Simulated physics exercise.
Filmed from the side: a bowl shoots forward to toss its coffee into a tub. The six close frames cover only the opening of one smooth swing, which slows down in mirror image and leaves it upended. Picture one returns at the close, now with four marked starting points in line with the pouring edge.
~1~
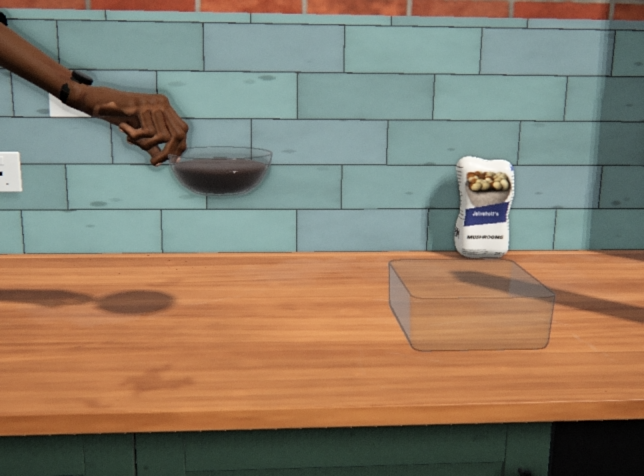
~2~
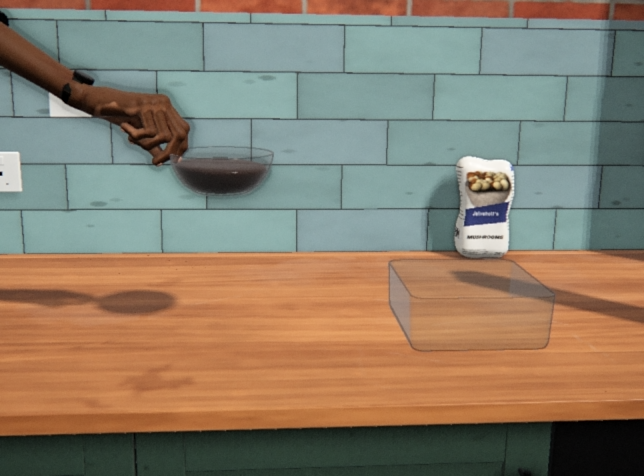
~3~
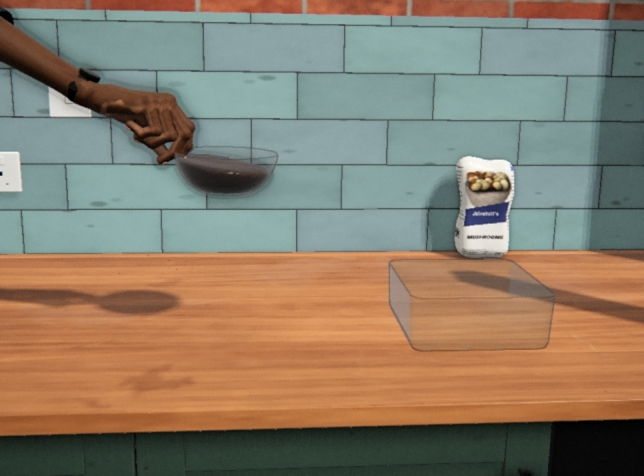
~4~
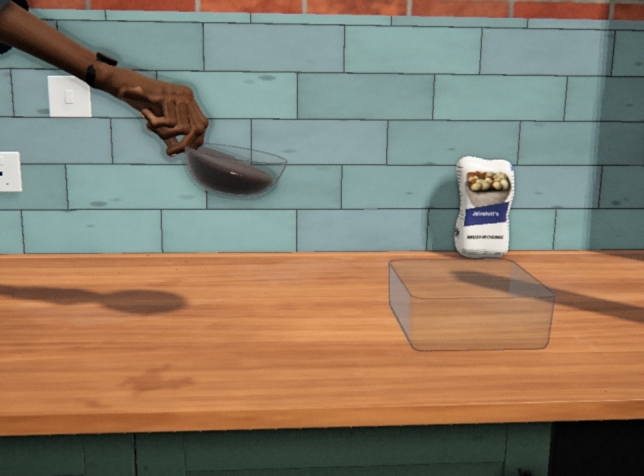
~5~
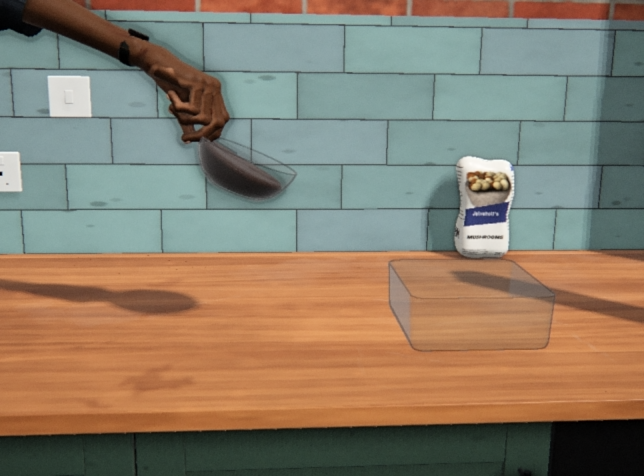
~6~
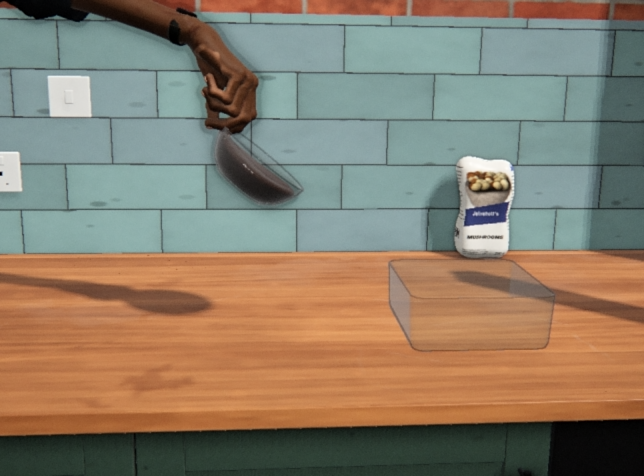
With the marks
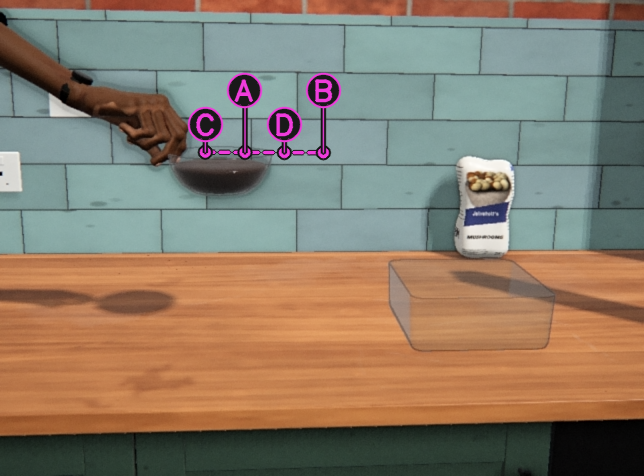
On a wooden counter, a clear tub sits while a hand above tilts a dark-filled bowl rightward.
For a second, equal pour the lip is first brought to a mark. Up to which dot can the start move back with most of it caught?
B is the one.
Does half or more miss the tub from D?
Yes.
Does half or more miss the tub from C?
Yes, that goes wrong.
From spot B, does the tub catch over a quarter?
Yes, clearly.
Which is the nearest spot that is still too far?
The answer is D.
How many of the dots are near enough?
One.
On the marked copy, A at (244, 152); B at (323, 152); C at (205, 152); D at (284, 152).
With A, about 0 % lands in the tub, 100 % falls short.
With B, about 67 % lands in the tub, 9 % falls short and 25 % goes beside or beyond.
With C, about 0 % lands in the tub, 100 % falls short.
With D, about 6 % lands in the tub, 90 % falls short and 3 % goes beside or beyond.
